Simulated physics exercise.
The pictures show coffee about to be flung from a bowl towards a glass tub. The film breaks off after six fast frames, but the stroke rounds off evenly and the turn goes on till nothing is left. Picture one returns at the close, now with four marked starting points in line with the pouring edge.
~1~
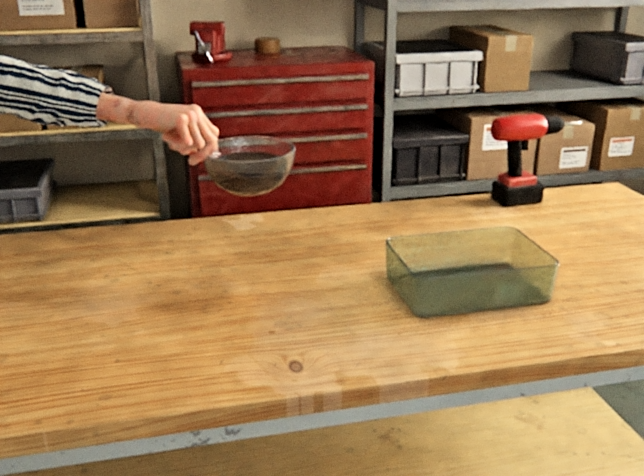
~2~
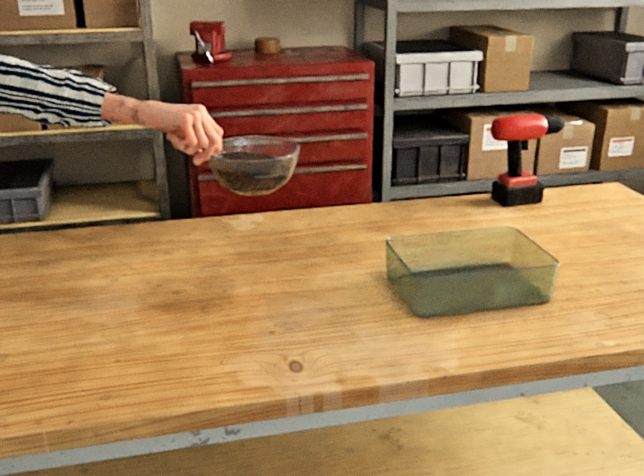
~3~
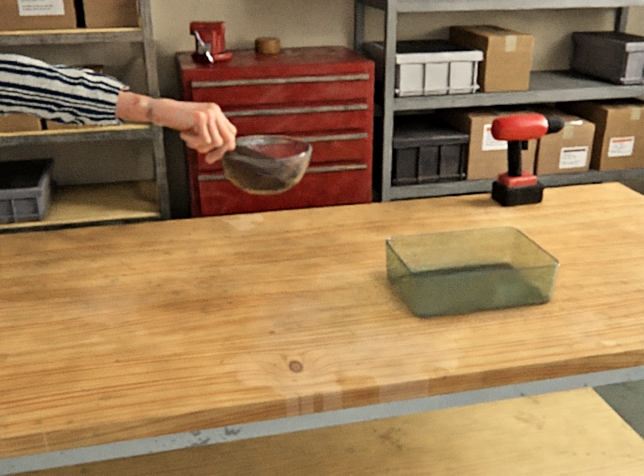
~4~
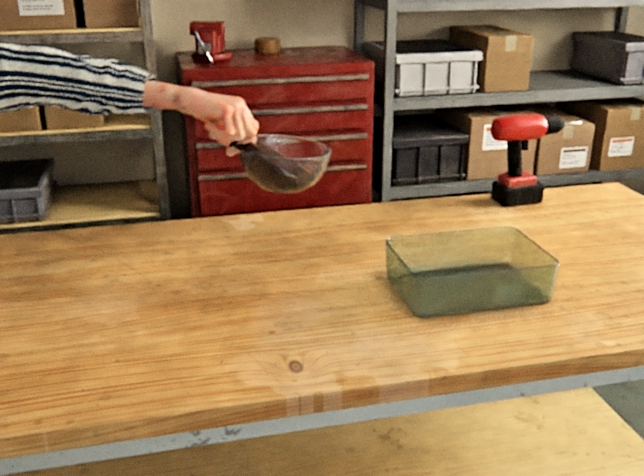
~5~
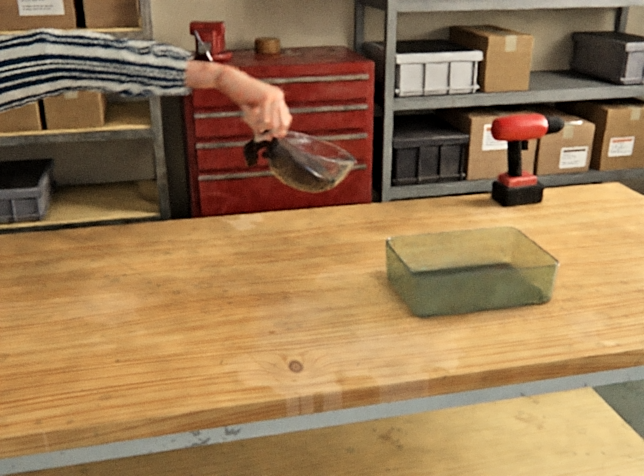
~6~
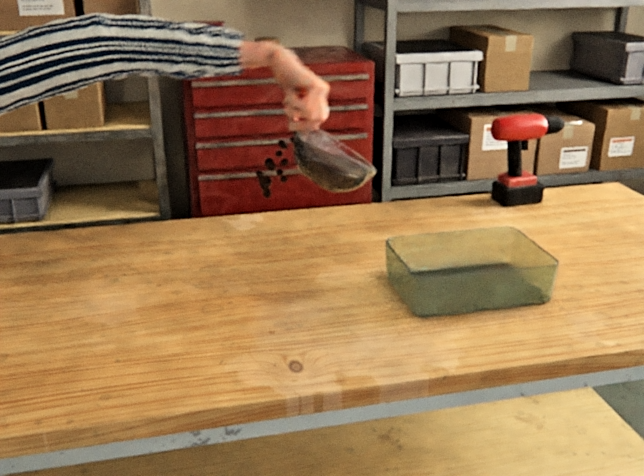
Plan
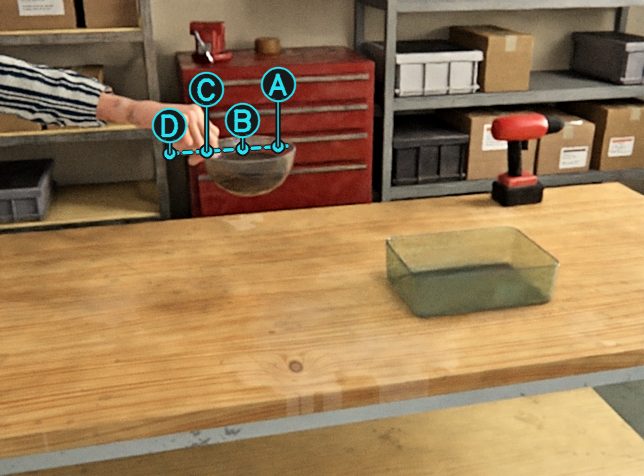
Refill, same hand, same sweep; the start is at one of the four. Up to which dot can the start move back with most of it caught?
C will do.
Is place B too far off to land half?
No, that is safe.
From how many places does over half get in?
Three of the four.
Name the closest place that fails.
Here it is place D.
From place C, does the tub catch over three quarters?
No, it does not.
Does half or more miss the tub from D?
Yes, it does.
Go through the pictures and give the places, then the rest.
The first picture shows upright, lip at (292, 145); tub from (412, 316) to (550, 299); nothing has left yet.
The second picture shows upright, lip at (296, 145); nothing has left yet.
The third picture shows upright, lip at (309, 145); coffee is over the rim, down to (224, 149).
The fourth picture shows tipped about 7°, lip at (328, 148); coffee is over the rim, down to (235, 149).
The fifth picture shows tipped about 19°, lip at (352, 156); coffee is over the rim, down to (249, 164).
The sixth picture shows tipped about 34°, lip at (373, 166); coffee is over the rim, down to (266, 195).
On the marked copy, A at (278, 146); B at (242, 148); C at (206, 151); D at (169, 153).
For place A, about 62 % lands in the tub, 14 % falls short and 24 % goes beside or beyond.
For place B, about 65 % lands in the tub, 9 % falls short and 26 % goes beside or beyond.
For place C, about 64 % lands in the tub, 19 % falls short and 17 % goes beside or beyond.
For place D, about 34 % lands in the tub, 57 % falls short and 9 % goes beside or beyond.
